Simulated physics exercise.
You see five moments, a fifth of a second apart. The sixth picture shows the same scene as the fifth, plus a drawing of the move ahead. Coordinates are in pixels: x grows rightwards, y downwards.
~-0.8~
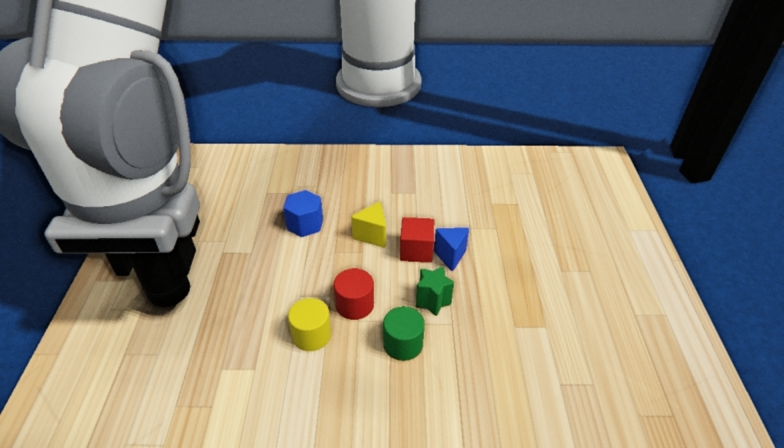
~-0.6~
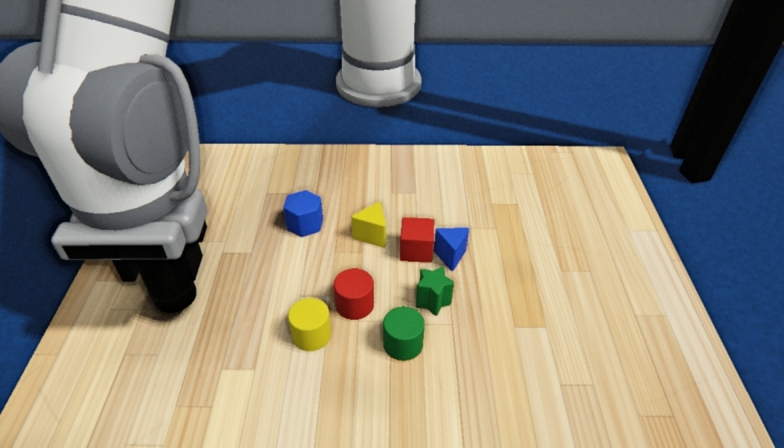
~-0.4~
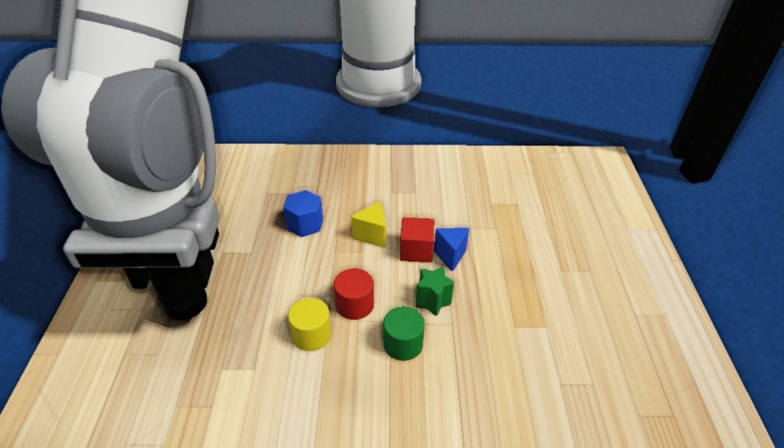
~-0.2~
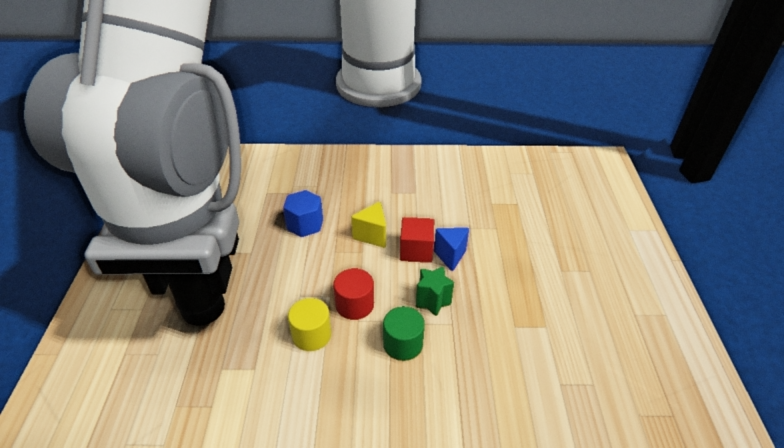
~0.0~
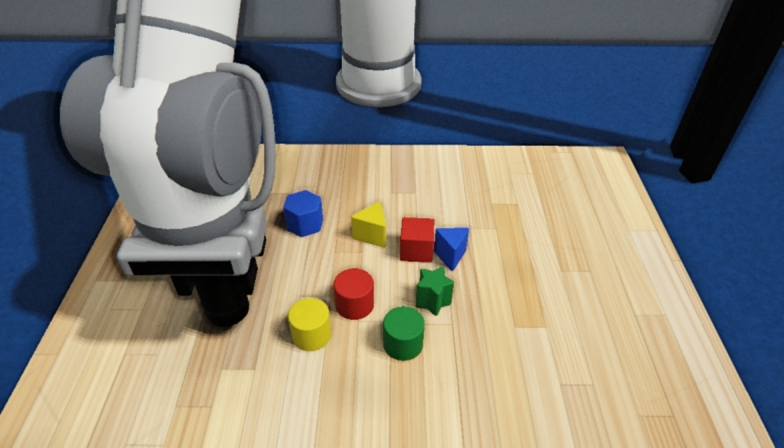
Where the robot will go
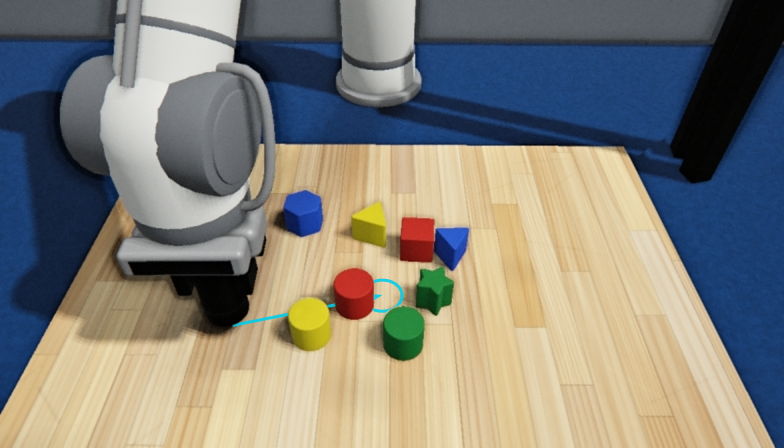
In the video, a robotic arm with a dark tool tip moves slowly rightward over the left side of a wooden table, nearing the yellow cylinder, while the red, blue, green and yellow blocks stay still.
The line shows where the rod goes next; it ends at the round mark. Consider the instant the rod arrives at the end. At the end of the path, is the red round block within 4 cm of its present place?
Answer: No.
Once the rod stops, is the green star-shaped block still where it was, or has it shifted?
It will end up elsewhere.
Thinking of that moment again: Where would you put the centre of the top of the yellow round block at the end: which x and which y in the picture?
Its top centre lands on (331, 317).
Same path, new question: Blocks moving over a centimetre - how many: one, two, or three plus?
By the end, three or more blocks will have moved.
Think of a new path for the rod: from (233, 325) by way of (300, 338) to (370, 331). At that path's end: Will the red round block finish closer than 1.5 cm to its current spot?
Yes, that is what happens.
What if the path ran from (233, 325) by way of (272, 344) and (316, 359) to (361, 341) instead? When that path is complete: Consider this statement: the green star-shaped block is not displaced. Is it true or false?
That claim is true.
Drawn move, in a line from (233, 325) to (382, 295).
What follows on the original path. One third of the way, rod (282, 300); nothing pushed yet.
Two thirds of the way, rod (333, 290); yellow round block (331, 317); red round block (373, 280).
At the end, rod (382, 280); yellow round block (331, 317); red round block (423, 275); green round block still; green star-shaped block (457, 281).
